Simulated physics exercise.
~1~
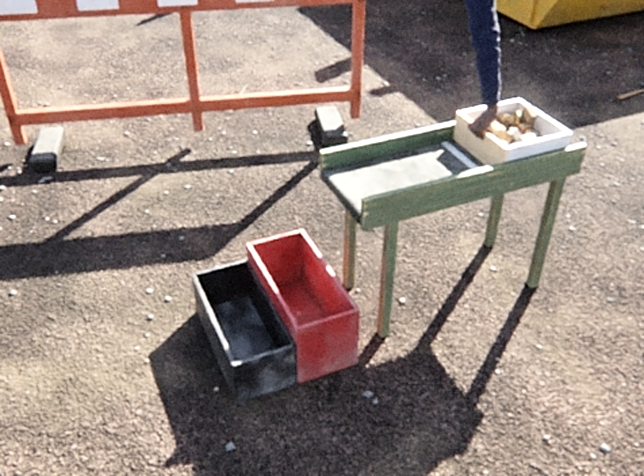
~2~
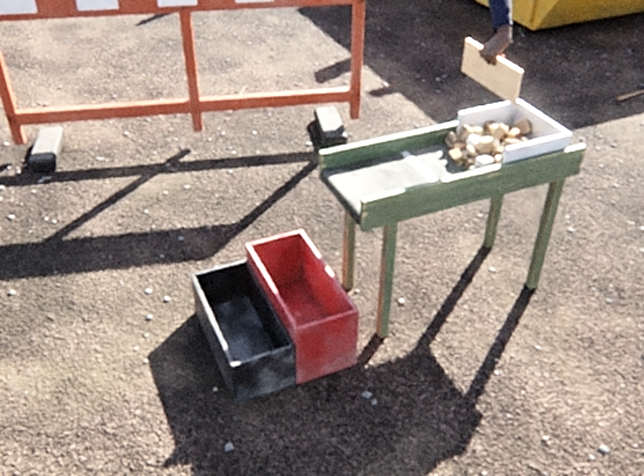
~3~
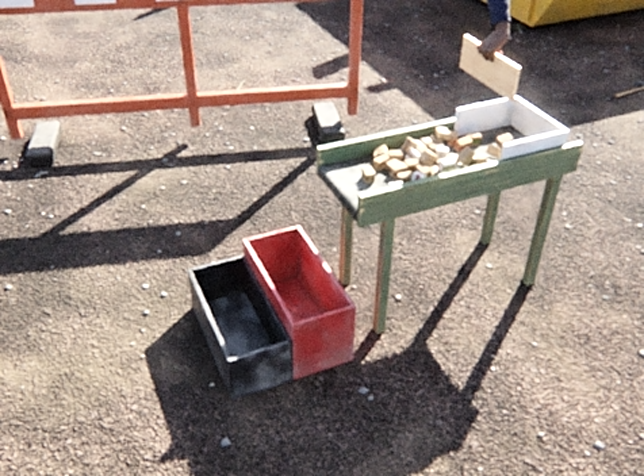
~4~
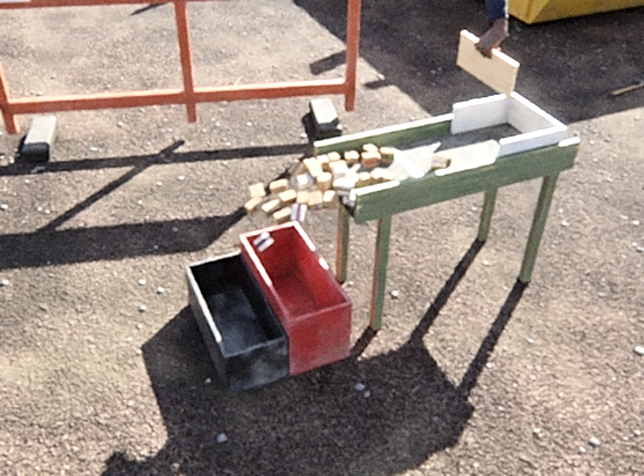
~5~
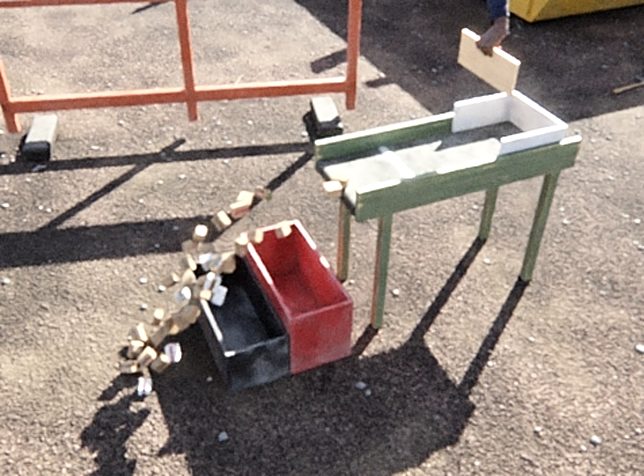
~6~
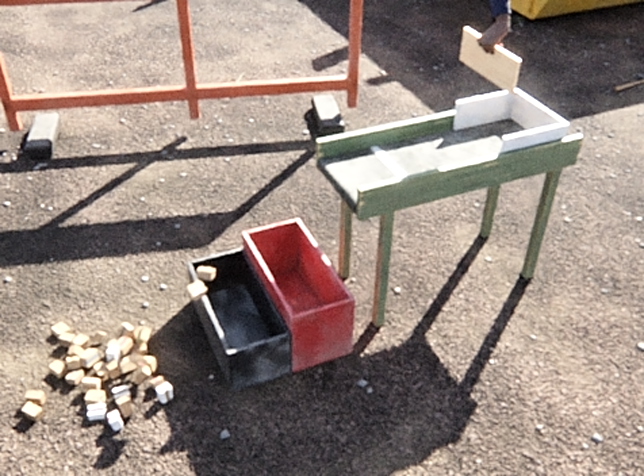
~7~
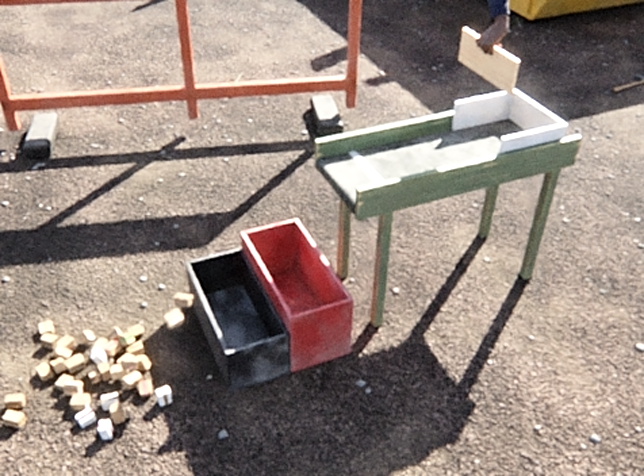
Small wooden parcels slide left along a green-sided belt after a hand lifts the gate of a white pen, then spill off the end, fly over the red and black boxes, and land scattered on the ground beyond the black box, leaving both boxes empty.
